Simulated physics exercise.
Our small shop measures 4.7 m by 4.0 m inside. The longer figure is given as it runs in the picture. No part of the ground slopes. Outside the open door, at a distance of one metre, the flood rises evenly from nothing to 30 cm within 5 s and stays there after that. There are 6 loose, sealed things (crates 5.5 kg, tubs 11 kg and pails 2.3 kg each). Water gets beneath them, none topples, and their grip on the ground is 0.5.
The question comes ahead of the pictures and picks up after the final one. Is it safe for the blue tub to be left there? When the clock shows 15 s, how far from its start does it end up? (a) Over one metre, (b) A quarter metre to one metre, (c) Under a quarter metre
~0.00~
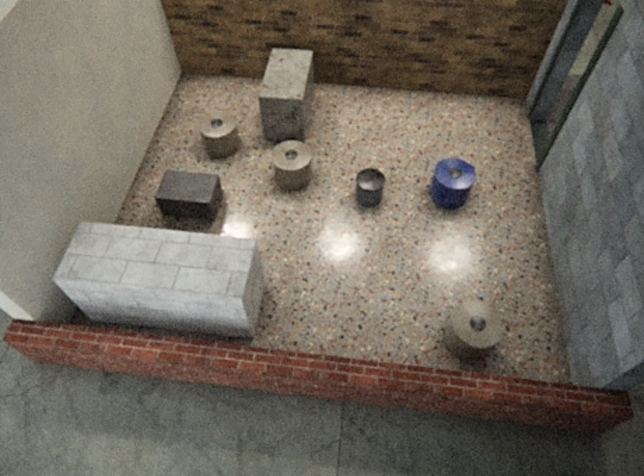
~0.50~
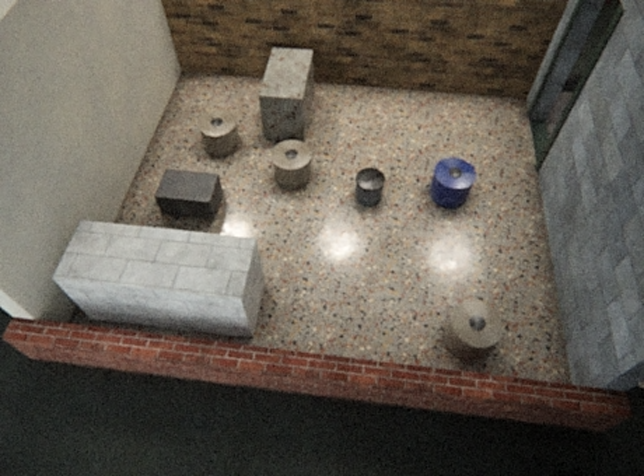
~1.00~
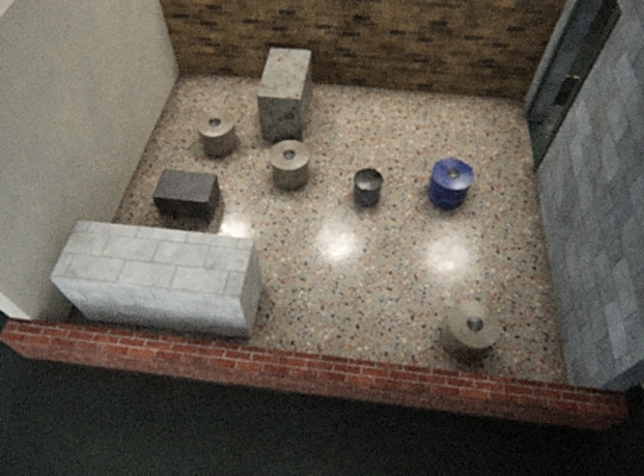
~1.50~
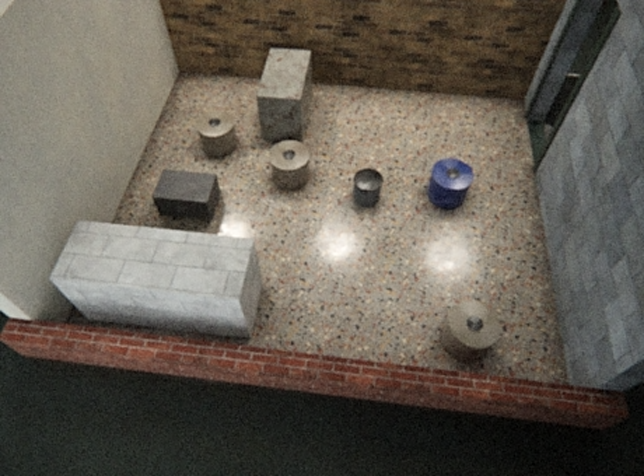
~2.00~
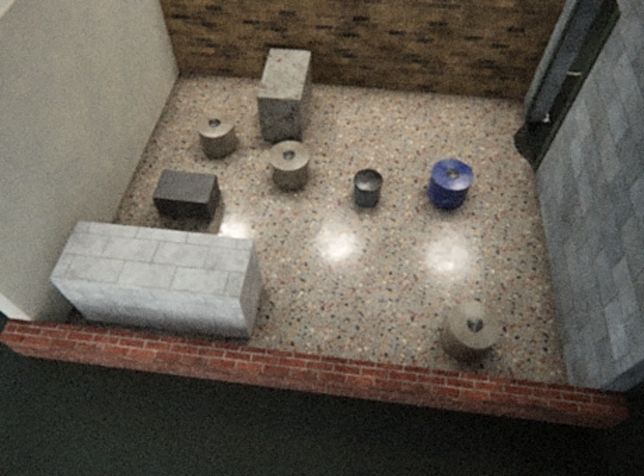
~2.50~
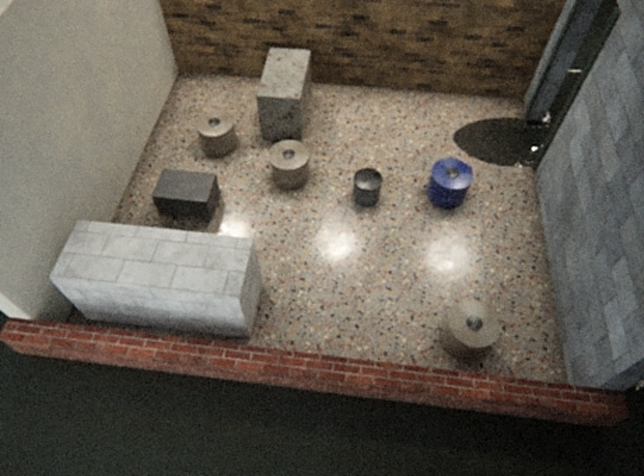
A quarter metre to one metre.
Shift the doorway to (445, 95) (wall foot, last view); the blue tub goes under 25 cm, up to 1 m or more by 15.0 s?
The blue tub ends up a great distance away.
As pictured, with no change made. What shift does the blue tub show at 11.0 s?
Displacement by then near 20 cm.
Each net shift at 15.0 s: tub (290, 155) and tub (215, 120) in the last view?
The first is 140 cm from its start, the second 60 cm.
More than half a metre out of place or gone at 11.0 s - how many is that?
At that time I count 3.
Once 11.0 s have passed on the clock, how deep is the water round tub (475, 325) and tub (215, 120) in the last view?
First about 6 cm, second about 7 cm.
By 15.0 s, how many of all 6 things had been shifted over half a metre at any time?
I count 6.
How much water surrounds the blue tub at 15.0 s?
The depth there is around 7 cm.
After 3.5 s the blue tub is near (452, 173), 0.0 m from its start, aground; 0 afloat.
After 6.8 s the blue tub is near (440, 186), 0.2 m from its start, aground; 0 afloat.
After 11.0 s the blue tub is near (440, 187), 0.2 m from its start, aground; 4 afloat.
After 15.0 s the blue tub is near (420, 209), 0.6 m from its start, afloat; 6 afloat.
